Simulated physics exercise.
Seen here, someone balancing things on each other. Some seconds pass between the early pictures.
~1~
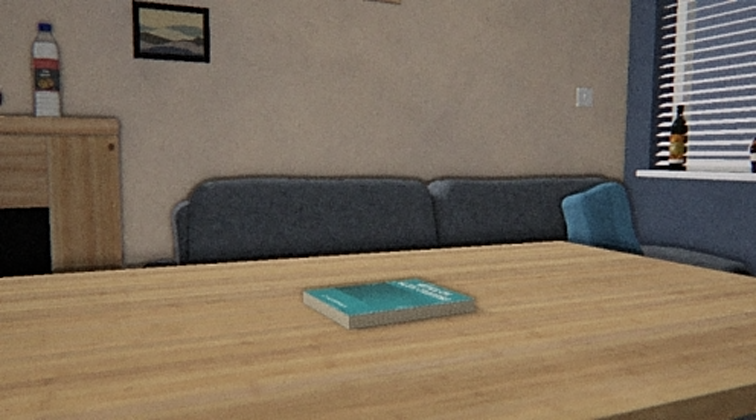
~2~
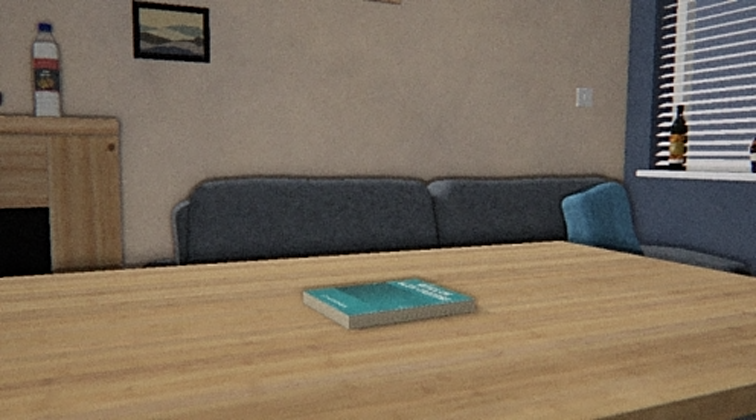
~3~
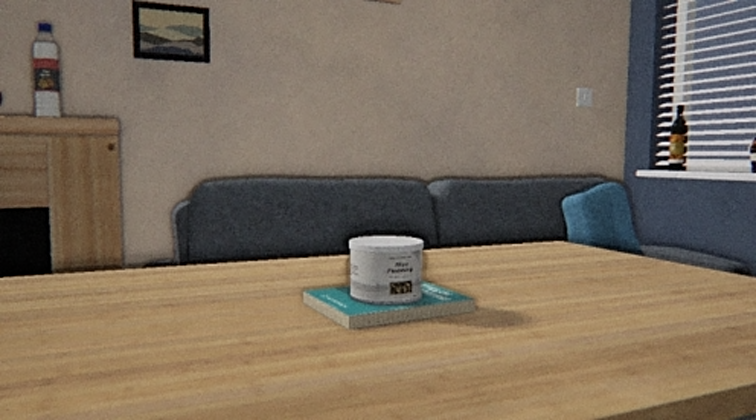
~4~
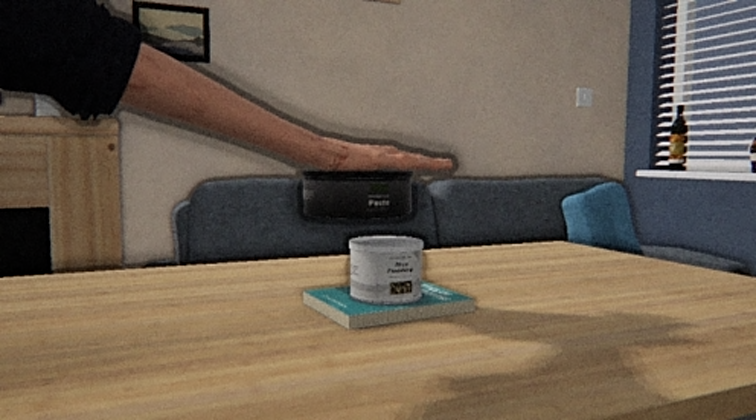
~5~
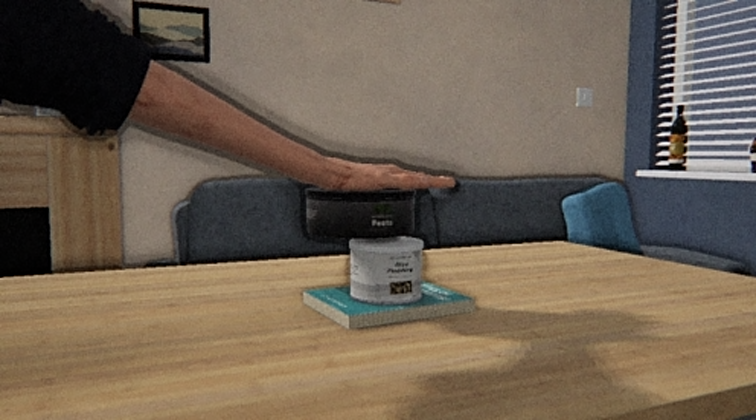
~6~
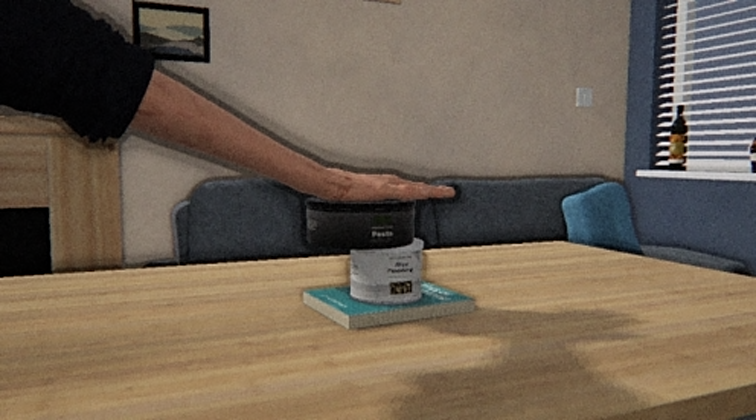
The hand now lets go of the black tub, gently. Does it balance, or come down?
Here the pile keeps its balance.
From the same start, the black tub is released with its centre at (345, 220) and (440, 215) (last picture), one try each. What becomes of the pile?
In the first case it comes apart; in the second case it comes apart.
Then, 1.10 s later than the last frame, all is still.
Then, 2.20 s later than the last frame, black tub resting near (360, 221).
When it is over, all 3 as before. End places, in pixels of the last picture, black tub near (360, 221). The pile stays up.
